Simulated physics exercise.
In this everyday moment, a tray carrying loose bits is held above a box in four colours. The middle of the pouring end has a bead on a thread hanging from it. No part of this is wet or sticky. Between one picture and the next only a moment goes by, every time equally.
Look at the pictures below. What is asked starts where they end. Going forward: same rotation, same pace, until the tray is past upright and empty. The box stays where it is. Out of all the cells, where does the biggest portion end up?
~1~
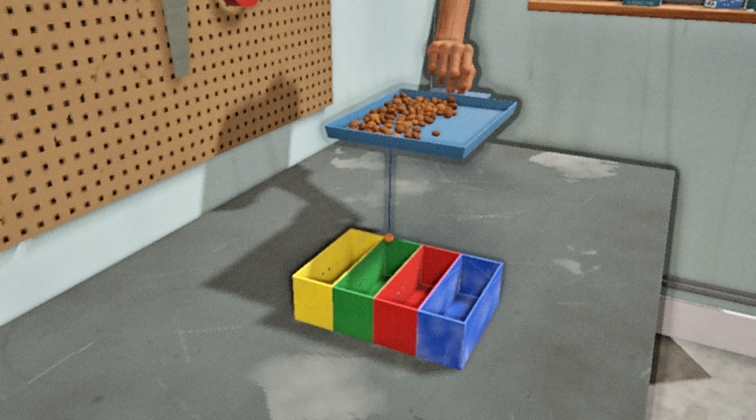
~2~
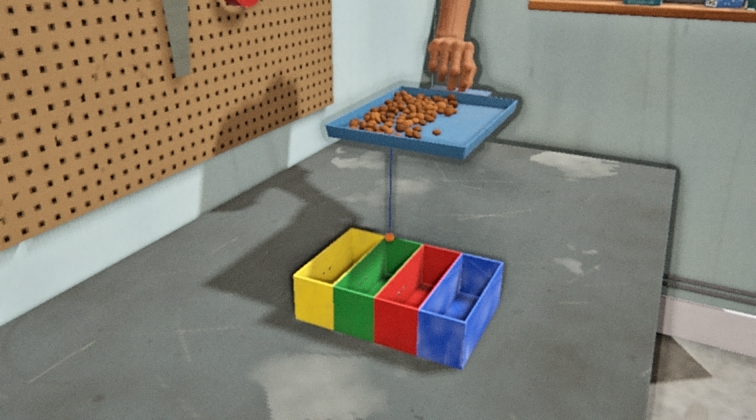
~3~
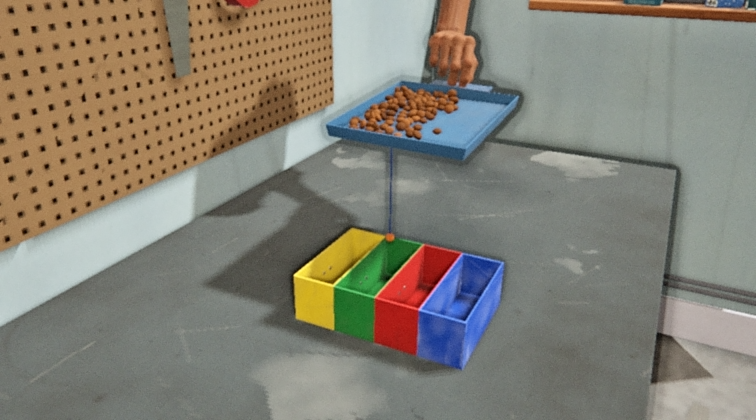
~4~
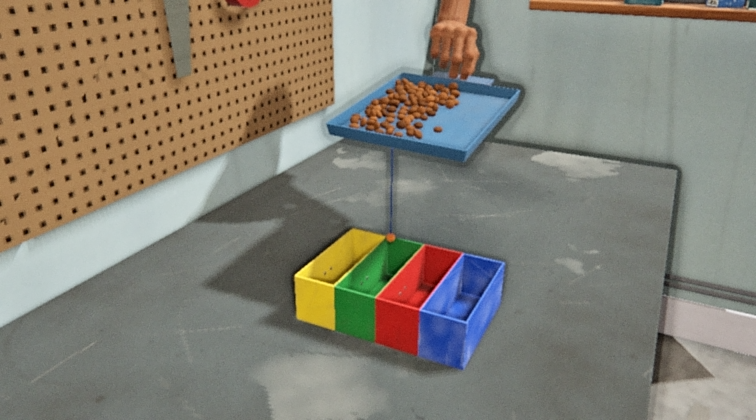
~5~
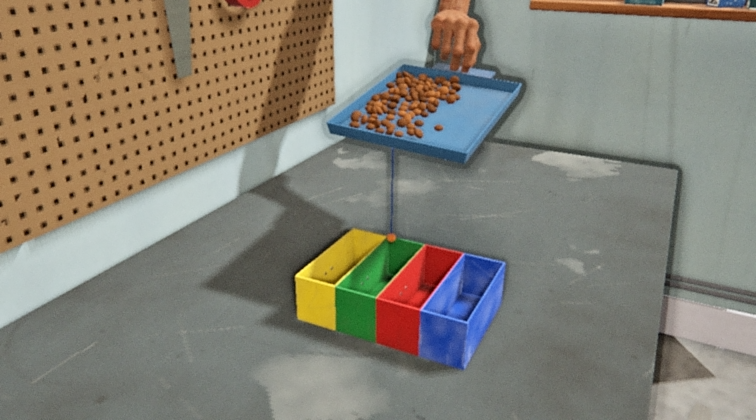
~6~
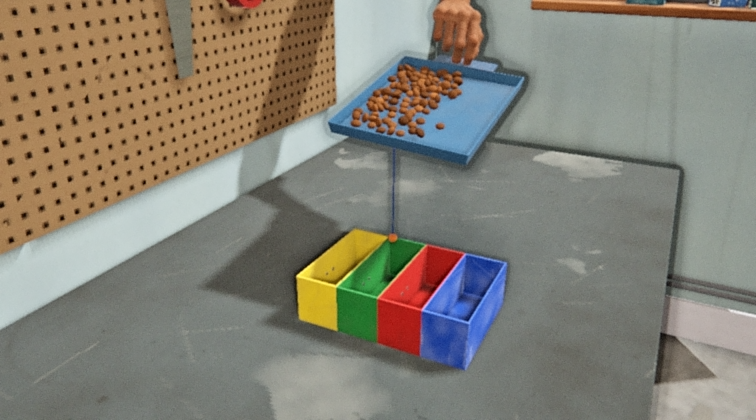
In the red cell.
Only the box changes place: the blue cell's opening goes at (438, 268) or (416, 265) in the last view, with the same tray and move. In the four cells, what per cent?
Try 1: Some 80 %; try 2: Some 50 %.
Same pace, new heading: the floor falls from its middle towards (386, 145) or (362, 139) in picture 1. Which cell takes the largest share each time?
First: The cell in yellow. Second: That yellow cell.
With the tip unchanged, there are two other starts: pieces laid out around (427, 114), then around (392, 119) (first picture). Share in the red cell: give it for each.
First case: Around 50 %; second case: Around 60 %.
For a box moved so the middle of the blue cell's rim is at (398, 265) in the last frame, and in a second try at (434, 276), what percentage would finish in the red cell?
First position: Some 0 %; second position: Some 20 %.
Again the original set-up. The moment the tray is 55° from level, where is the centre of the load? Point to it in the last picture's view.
I'd put the middle close to (424, 129).
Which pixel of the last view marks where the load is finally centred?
(420, 314).
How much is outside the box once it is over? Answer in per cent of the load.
It comes to 0 per cent or so.
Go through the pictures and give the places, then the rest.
The first frame shows corners of the pouring end (328, 125) and (463, 146), level; middle of the load (406, 114), bits of dog kibble; bead on its thread (389, 238); yellow cell (313, 299); green cell (353, 310); red cell (395, 323); blue cell (440, 336).
The second frame shows corners of the pouring end (329, 125) and (464, 146), level; middle of the load (407, 112).
The third frame shows corners of the pouring end (329, 124) and (464, 147), tipped barely, lowest at the right corner; middle of the load (407, 109).
The fourth frame shows corners of the pouring end (329, 123) and (465, 149), tipped a little, lowest at the right corner; middle of the load (408, 104).
The fifth frame shows corners of the pouring end (330, 122) and (465, 151), tipped a little, lowest at the right corner; middle of the load (409, 99).
The sixth frame shows corners of the pouring end (331, 121) and (466, 153), tipped a little, lowest at the right corner; middle of the load (410, 94); yellow cell (317, 299); green cell (357, 310); red cell (399, 322); blue cell (444, 335).
Just after the last frame, tray tipped steeply; almost all on the tray; just a few falling or outside the box.
A moment on, tray tipped right over; roughly a third on the tray; roughly a quarter in the red cell; about a tenth in the green cell; about a tenth in the blue cell; roughly a quarter falling or outside the box.
Further on, tray tipped past a quarter turn; roughly two thirds in the red cell; roughly a quarter in the blue cell; roughly a quarter in the green cell; just a few in the yellow cell.
When it is over, tray tipped past a quarter turn; roughly two thirds in the red cell; roughly a quarter in the blue cell; roughly a quarter in the green cell; just a few in the yellow cell.
